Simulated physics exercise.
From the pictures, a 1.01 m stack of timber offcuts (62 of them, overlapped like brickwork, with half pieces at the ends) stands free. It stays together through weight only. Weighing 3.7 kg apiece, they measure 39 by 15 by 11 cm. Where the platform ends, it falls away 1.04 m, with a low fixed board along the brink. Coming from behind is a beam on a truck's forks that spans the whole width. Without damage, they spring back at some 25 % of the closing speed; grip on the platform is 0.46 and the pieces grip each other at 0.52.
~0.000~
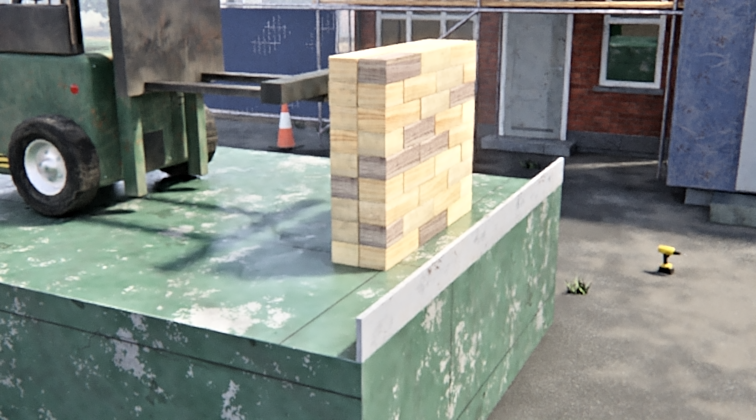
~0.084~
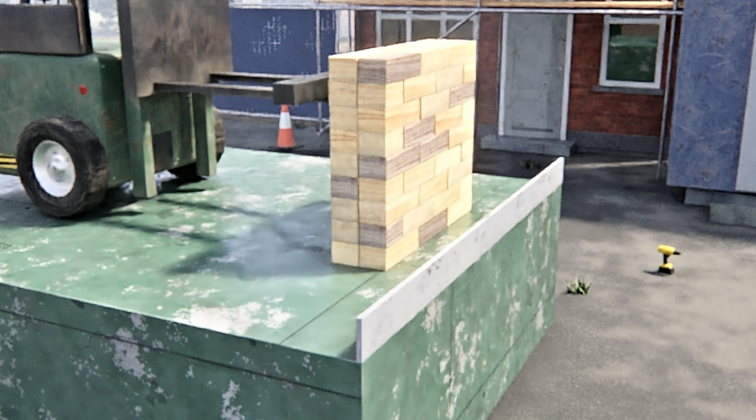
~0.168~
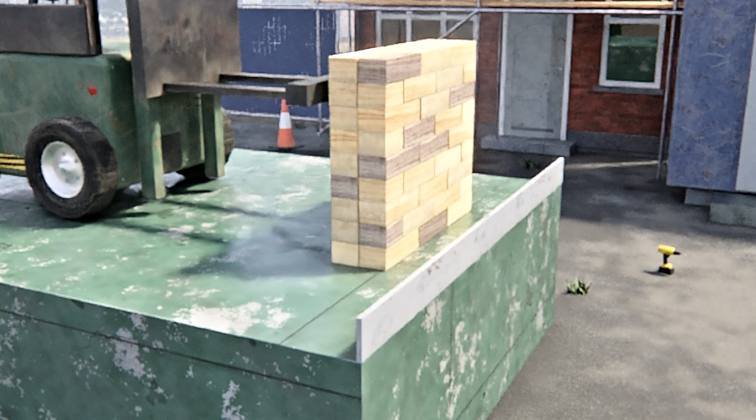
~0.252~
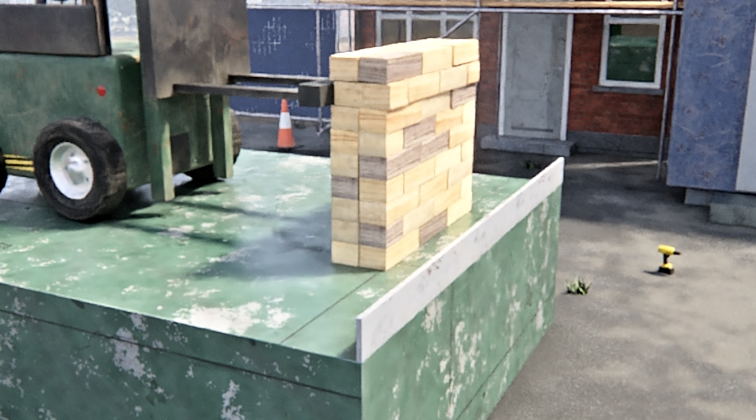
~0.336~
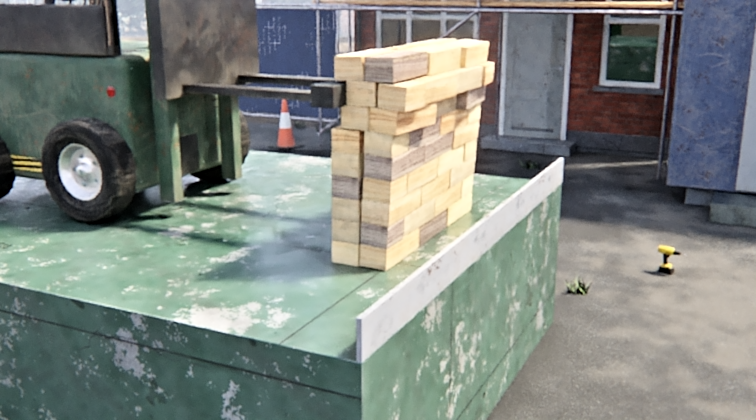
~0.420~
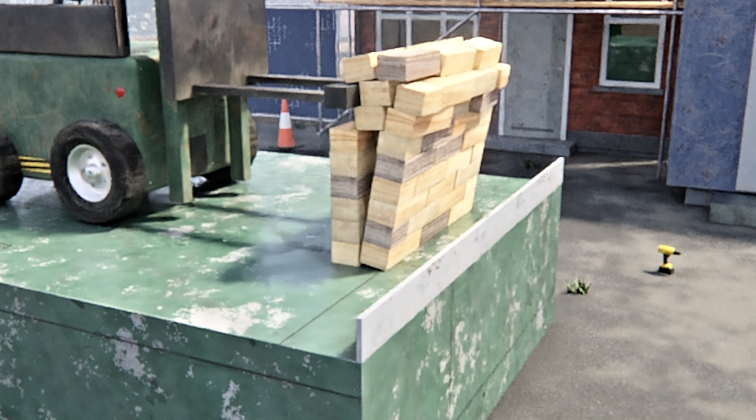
A pale timber stack laid like brickwork, with a few darker pieces, stands near the white-edged rim of a worn green platform, seen from slightly above by a still camera. A green forklift is at left, with an orange cone, brick building and yellow drill beyond. The forklift rolls right, and its raised beam pushes the upper pieces, which shift and lean rightward as gaps open.
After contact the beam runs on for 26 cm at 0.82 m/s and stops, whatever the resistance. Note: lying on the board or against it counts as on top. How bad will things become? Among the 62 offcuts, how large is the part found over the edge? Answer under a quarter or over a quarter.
Upwards of a quarter of them.
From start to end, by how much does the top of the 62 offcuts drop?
I'd put it at around 22 cm.
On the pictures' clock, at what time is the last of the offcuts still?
At roughly 2.5 s.
Around 0.70 s, none of the 62 offcuts over the edge, 39 disturbed.
Around 1.16 s, 22 of the 62 offcuts over the edge.
Finally (2.5 s), 23 of the 62 offcuts over the edge. That is 37 per cent.
